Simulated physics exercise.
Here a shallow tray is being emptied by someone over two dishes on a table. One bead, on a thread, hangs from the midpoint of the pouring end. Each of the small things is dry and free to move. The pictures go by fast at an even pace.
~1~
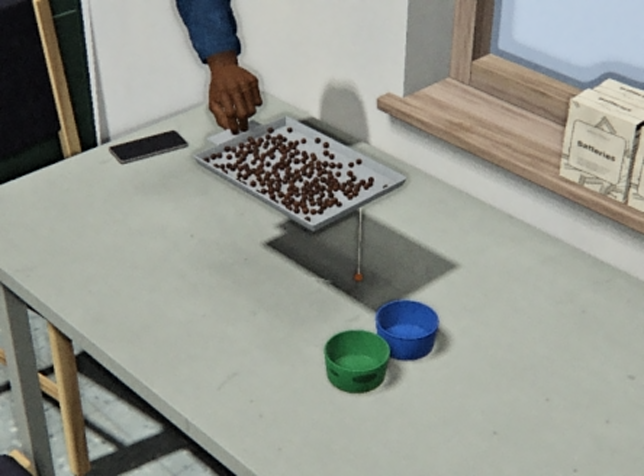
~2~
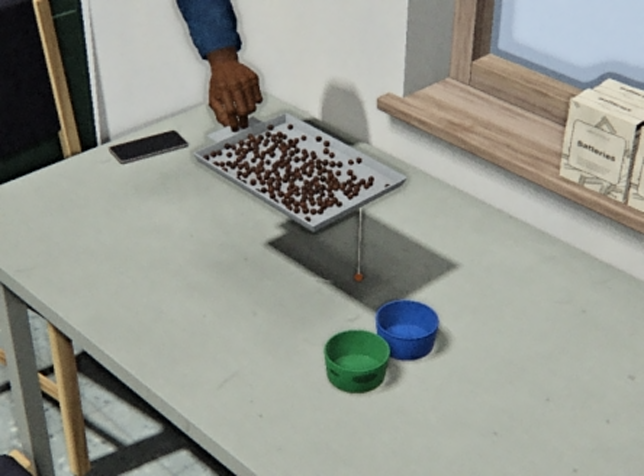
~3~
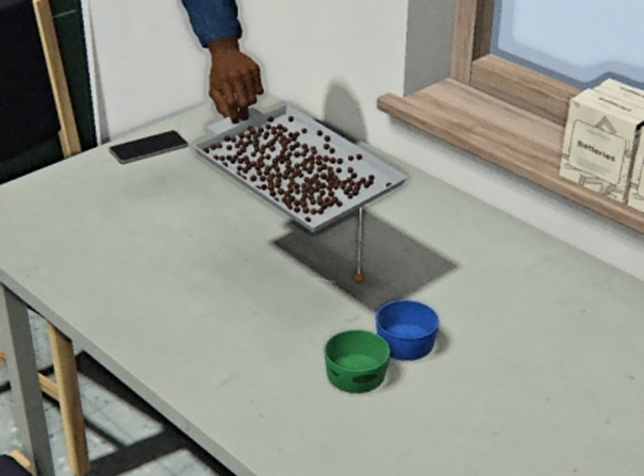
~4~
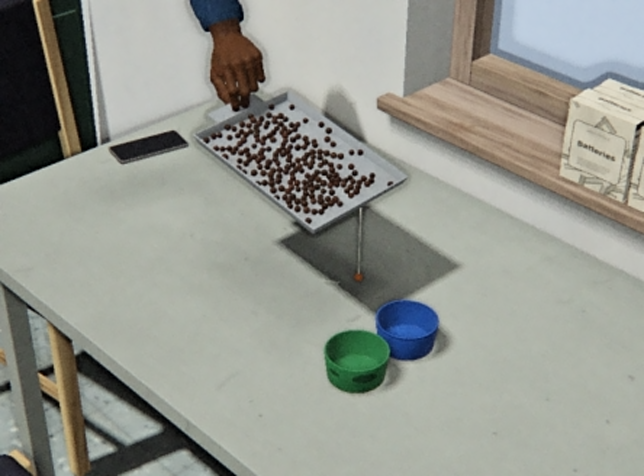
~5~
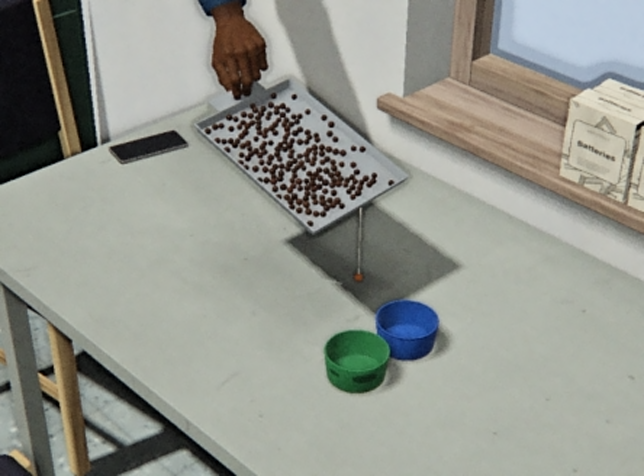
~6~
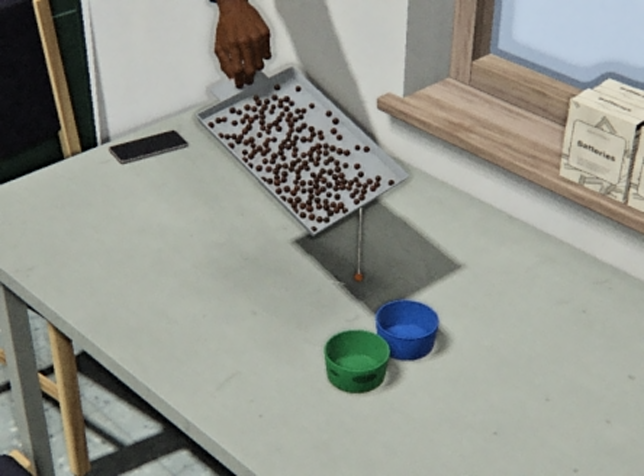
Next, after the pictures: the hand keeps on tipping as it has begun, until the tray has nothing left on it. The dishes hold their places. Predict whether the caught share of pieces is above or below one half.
Basically it's a mostly lost load, that one.
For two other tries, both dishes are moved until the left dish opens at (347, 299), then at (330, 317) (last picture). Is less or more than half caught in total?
The first time it's lower than half, the second time higher than half.
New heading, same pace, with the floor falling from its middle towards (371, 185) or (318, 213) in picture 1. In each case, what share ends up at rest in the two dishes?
0 % and 0 %, roughly.
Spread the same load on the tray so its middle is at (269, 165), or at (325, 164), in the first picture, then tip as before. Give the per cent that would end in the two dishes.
In turn 30 and 10 in a hundred.
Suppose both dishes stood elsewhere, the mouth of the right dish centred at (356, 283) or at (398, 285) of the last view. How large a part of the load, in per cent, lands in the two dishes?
Roughly 20% on the first try and 60% on the second.
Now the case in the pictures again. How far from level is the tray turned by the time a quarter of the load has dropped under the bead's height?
70°, roughly.
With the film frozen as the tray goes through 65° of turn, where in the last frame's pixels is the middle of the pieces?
The load is centred about (342, 234).
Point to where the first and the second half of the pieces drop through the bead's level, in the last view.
Points: About (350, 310), then about (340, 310).
Just after the last frame, tray tipped steeply; roughly half on the tray; just a few in the left dish; just a few in the right dish; about a tenth outside both; roughly a third in the air.
A moment on, tray tipped past a quarter turn; about a tenth in the left dish; about a tenth in the right dish; the larger part outside both; about a tenth in the air.
Further on, tray tipped past a quarter turn; about a tenth in the left dish; about a tenth in the right dish; the larger part outside both.
When it is over, tray tipped past a quarter turn; about a tenth in the left dish; about a tenth in the right dish; the larger part outside both.
